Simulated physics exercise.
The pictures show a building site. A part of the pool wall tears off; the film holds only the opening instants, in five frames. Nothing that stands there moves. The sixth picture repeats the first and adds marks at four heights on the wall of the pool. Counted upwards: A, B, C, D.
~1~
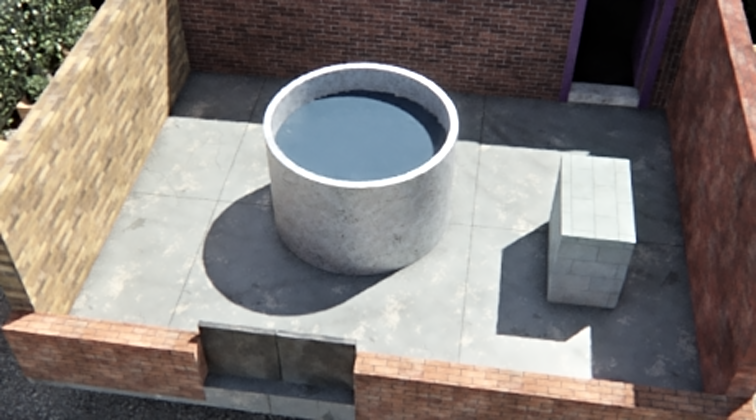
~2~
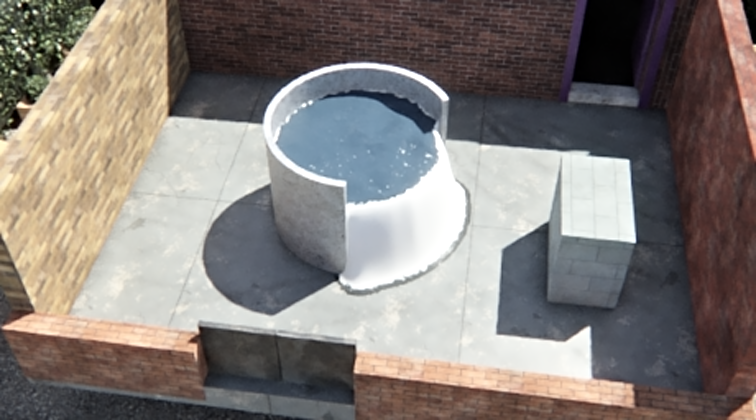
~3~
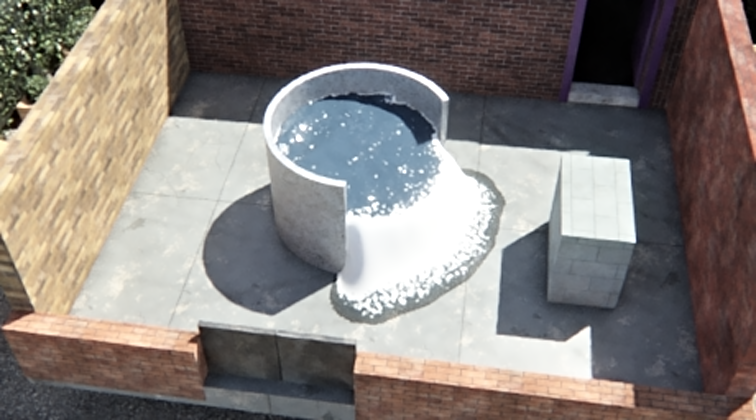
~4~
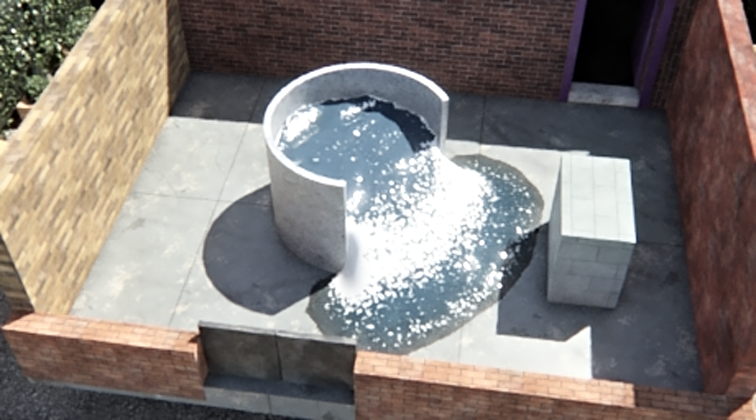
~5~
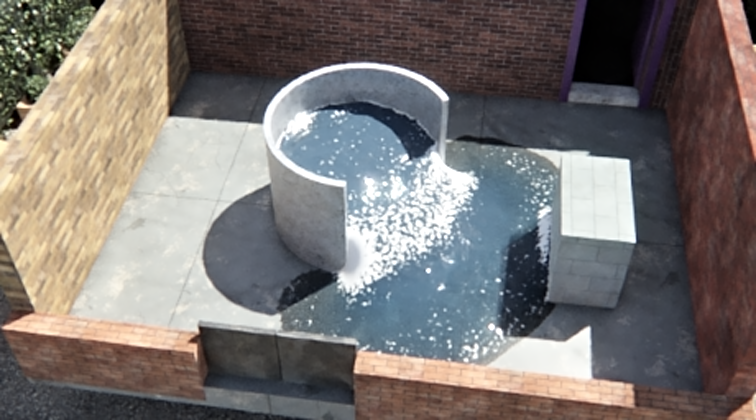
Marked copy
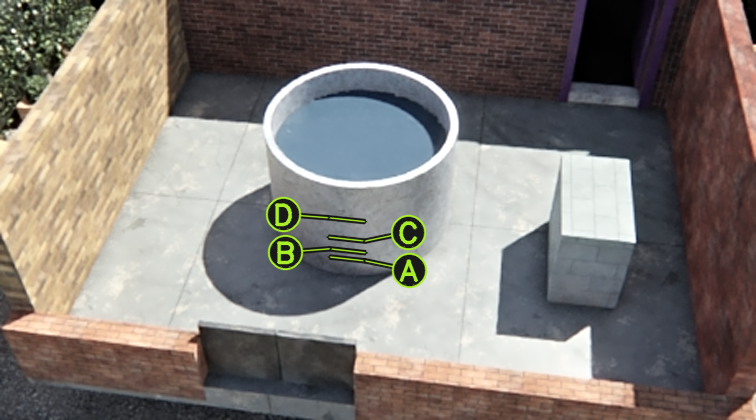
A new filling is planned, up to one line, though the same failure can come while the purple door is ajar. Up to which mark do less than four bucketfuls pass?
The answer is line C.
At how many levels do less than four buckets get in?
Three of them.
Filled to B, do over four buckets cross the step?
No, that is safe.
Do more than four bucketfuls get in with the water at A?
No, that is safe.
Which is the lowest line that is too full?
It is D.
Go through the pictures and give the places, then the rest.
Water in the pool at rest, its middle at (361, 143); foot of the purple doorway at (602, 104); shut gate at (278, 338), in the first picture.
Front seen at (344, 281), 2 % of the ground wet, in the second picture.
Front seen at (473, 175), 6 % of the ground wet, in the third picture.
Front seen at (514, 172), 13 % of the ground wet, in the fourth picture.
Front seen at (539, 163), 23 % of the ground wet, in the fifth picture.
On the marked copy, A at (347, 258); B at (347, 250); C at (347, 239); D at (346, 219); from the bottom up A, B, C, D.
With A, nothing gets over.
With B, nothing gets over.
With C, a splash gets over, under a bucket.
With D, about 10 bucketfuls get in.
